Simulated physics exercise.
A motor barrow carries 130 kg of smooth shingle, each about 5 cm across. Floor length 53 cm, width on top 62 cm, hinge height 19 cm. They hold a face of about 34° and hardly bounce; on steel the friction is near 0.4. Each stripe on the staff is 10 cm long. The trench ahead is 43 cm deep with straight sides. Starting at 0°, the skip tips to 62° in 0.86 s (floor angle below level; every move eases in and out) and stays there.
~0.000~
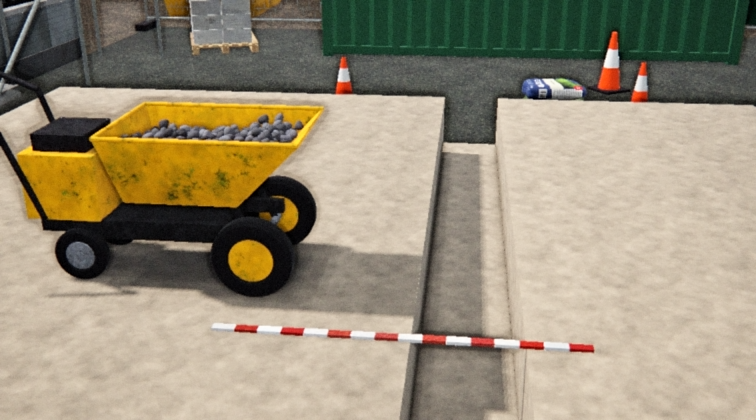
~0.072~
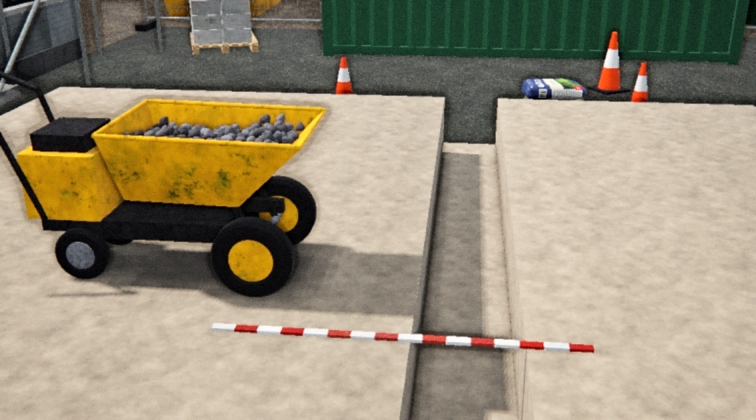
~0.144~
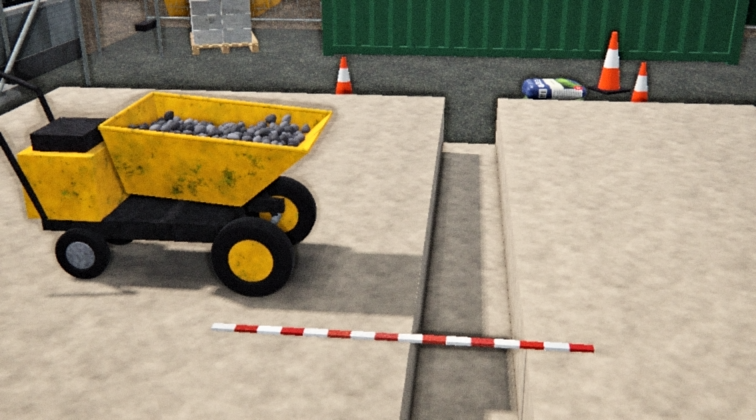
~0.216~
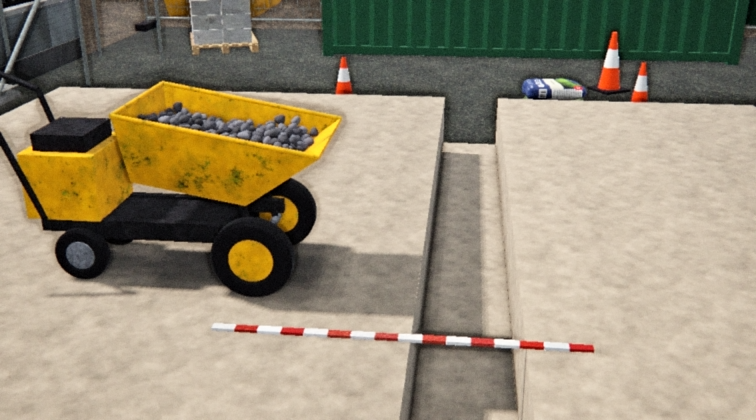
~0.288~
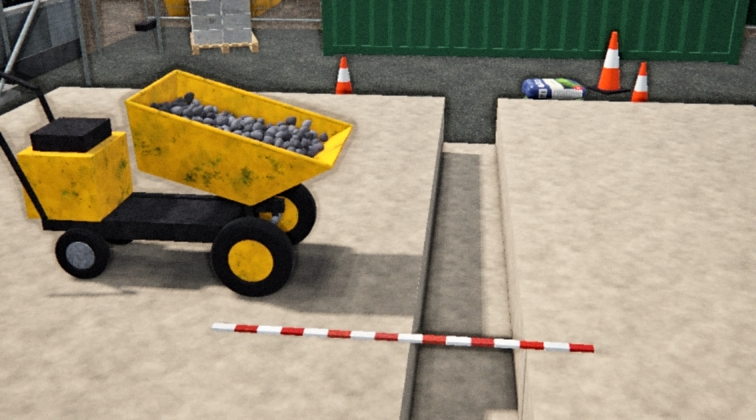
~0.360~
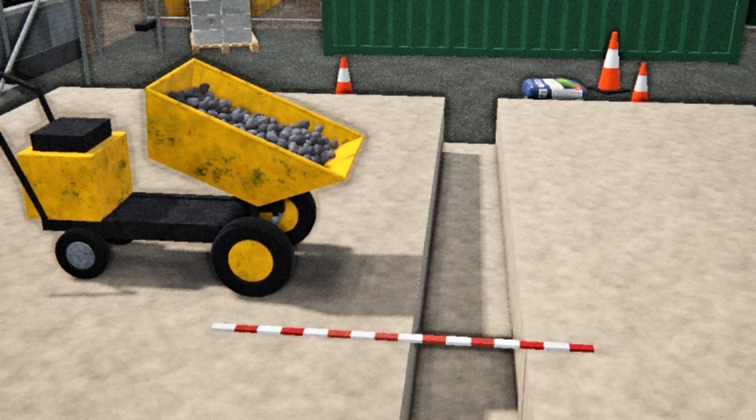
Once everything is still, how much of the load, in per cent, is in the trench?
Some 98 per cent of it.
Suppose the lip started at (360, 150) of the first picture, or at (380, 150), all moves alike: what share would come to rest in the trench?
First some 85, then 65 per cent.
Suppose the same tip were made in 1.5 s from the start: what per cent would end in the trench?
In that case some 95 per cent.
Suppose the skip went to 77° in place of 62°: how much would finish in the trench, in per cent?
It would be near 85 per cent.
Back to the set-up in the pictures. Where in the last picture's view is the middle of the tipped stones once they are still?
Near (468, 345).
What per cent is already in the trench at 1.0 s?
About 15 per cent by then.
After 0.6 s the floor is at 52°; 100 % in the skip; the foremost stones are at (371, 209).
After 1.0 s the floor is at 62°; 78 % in the skip, 7 % short of the trench, 15 % in the trench; the foremost stones are at (459, 322).
After 1.3 s the floor is at 62°; 30 % in the skip, 7 % short of the trench, 63 % in the trench; the foremost stones are at (511, 348).
After 3.3 s the floor is at 62°; 0 % in the skip, 2 % short of the trench, 98 % in the trench; the foremost stones are at (511, 358).
